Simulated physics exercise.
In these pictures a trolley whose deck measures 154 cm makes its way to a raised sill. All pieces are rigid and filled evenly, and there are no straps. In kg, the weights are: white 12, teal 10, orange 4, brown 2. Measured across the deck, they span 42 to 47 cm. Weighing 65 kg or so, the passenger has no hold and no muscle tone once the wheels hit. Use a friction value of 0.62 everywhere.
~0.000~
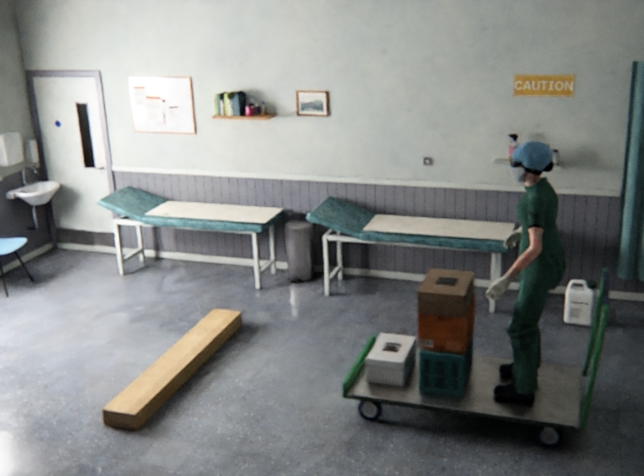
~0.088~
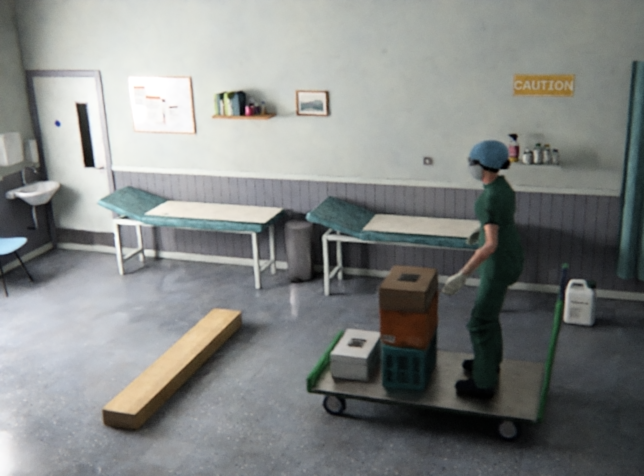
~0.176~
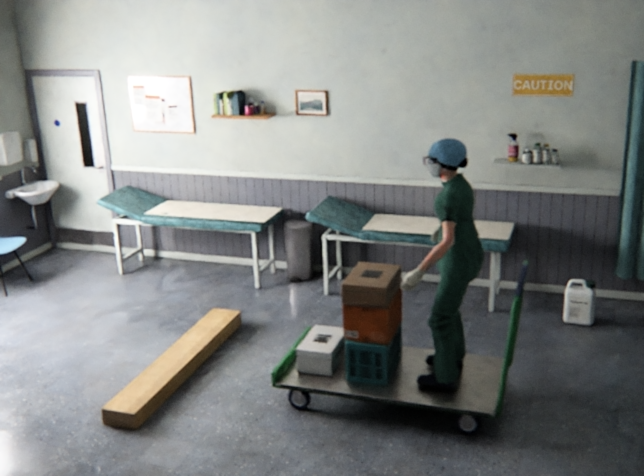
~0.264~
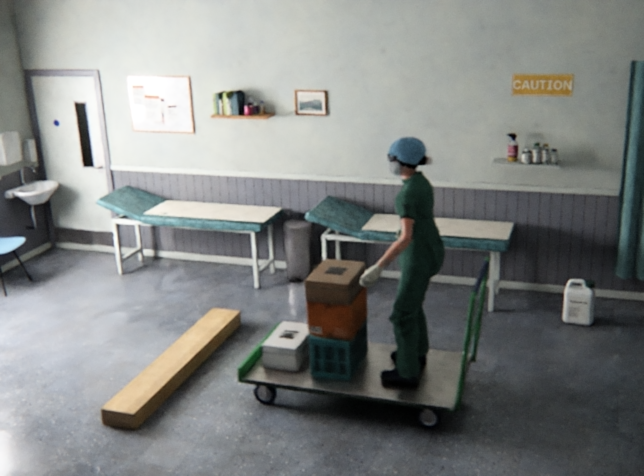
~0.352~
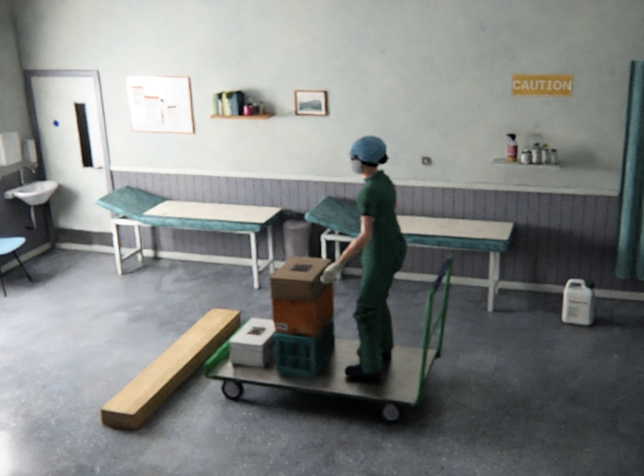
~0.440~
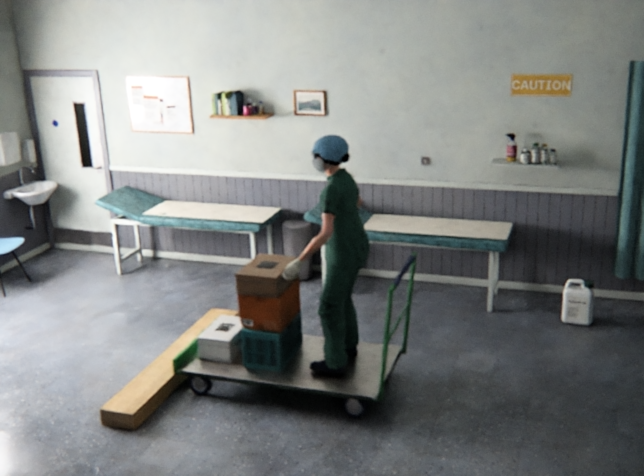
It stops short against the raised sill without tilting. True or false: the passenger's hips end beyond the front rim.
True.
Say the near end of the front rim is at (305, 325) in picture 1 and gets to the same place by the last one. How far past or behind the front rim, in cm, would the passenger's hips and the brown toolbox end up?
Rest points: Hips at 60 cm behind, brown at 80 cm past.
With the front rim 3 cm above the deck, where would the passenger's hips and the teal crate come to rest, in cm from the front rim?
With that rim, hips finish 0 cm past and teal stays 50 cm behind.
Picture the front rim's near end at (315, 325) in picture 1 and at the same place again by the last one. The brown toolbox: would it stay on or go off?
Result for brown: Not carried.
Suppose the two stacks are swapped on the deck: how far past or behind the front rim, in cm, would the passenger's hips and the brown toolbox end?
The hips would end 90 past the front rim, and the brown one 190 past it.
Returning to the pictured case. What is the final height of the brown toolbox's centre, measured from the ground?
Close to 10 cm above the ground.
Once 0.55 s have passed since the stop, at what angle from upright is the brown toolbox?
I'd put the tilt near 90 degrees.
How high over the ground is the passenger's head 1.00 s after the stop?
At that moment it's around 50 cm off the ground.
Impact comes at 0.49 s.
After 1.04 s the passenger's hips are 3 cm past the rim, near (175, 306) in the last picture's view.
After 1.49 s the passenger's hips are 46 cm past the rim, near (132, 344) in the last picture's view.
At rest, 2.7 s, past the rim, orange carton, brown toolbox and the passenger's hips; behind it, white toolbox and teal crate.
